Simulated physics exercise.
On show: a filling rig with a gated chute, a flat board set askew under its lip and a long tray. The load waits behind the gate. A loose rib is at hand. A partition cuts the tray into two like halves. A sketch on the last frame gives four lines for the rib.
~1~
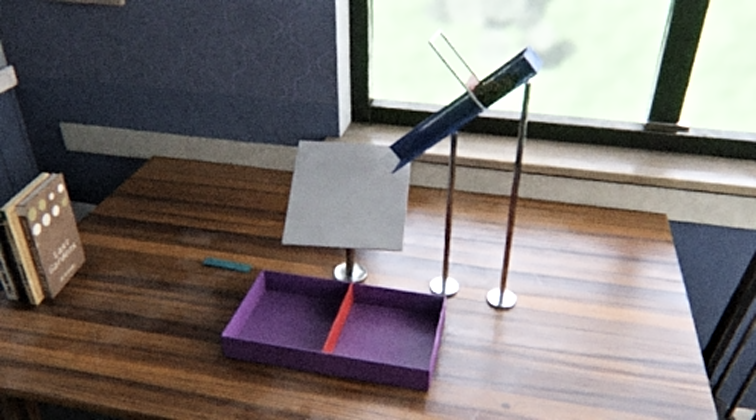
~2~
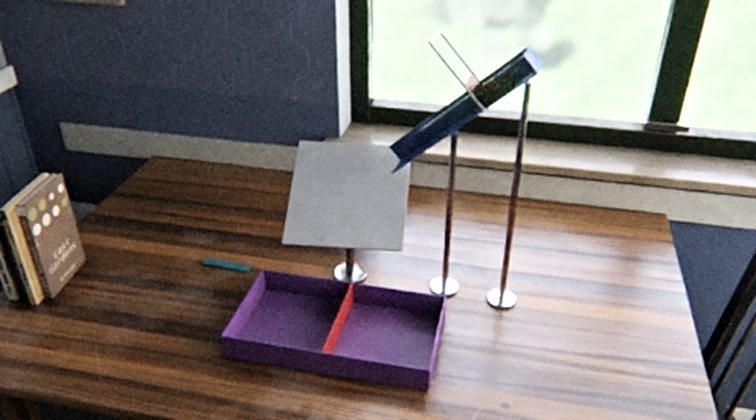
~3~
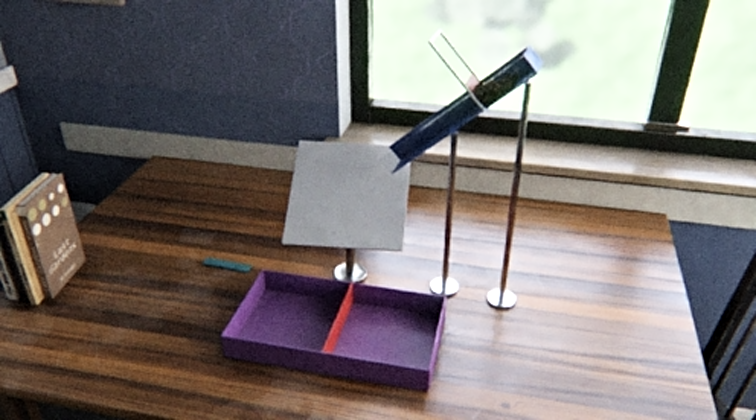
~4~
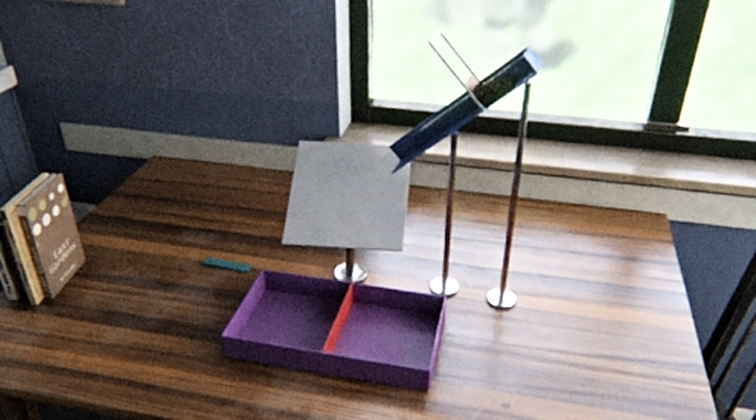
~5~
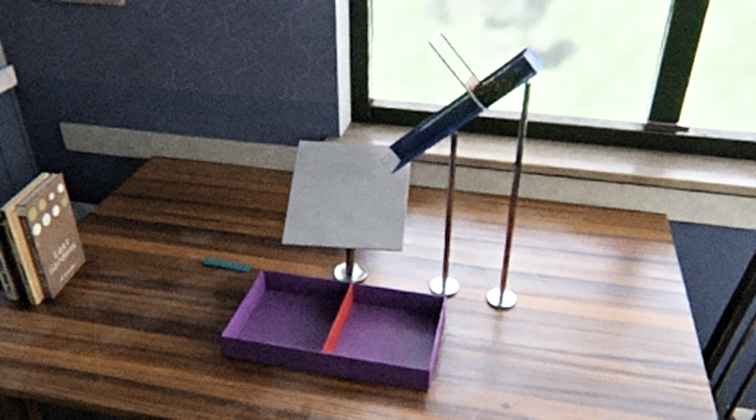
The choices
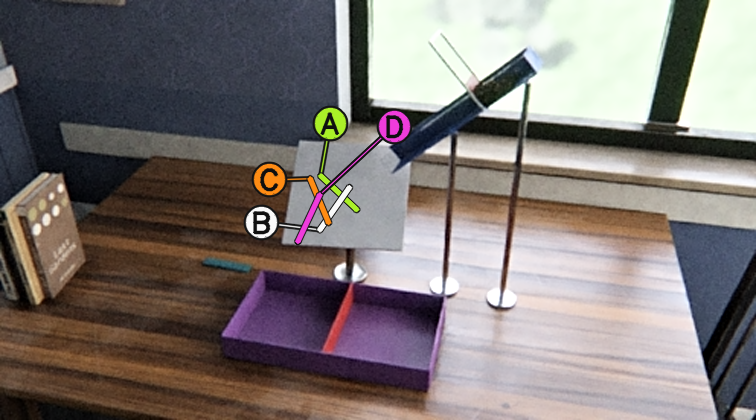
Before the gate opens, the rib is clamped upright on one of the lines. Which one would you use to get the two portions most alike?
Line C.
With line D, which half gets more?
The left half.
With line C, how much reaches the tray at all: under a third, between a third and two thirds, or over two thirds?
Over two thirds.
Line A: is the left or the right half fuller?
Right.
On the marked copy, line A from (320, 175) to (356, 209); line B from (349, 187) to (319, 229); line C from (310, 178) to (328, 222); line D from (319, 194) to (297, 241).
With A, of what is caught, a small part in the left half, nearly all in the right.
With B, of what is caught, most in the left half, about a quarter in the right.
With C, of what is caught, about half in the left half, about half in the right.
With D, of what is caught, nearly all in the left half, a small part in the right.
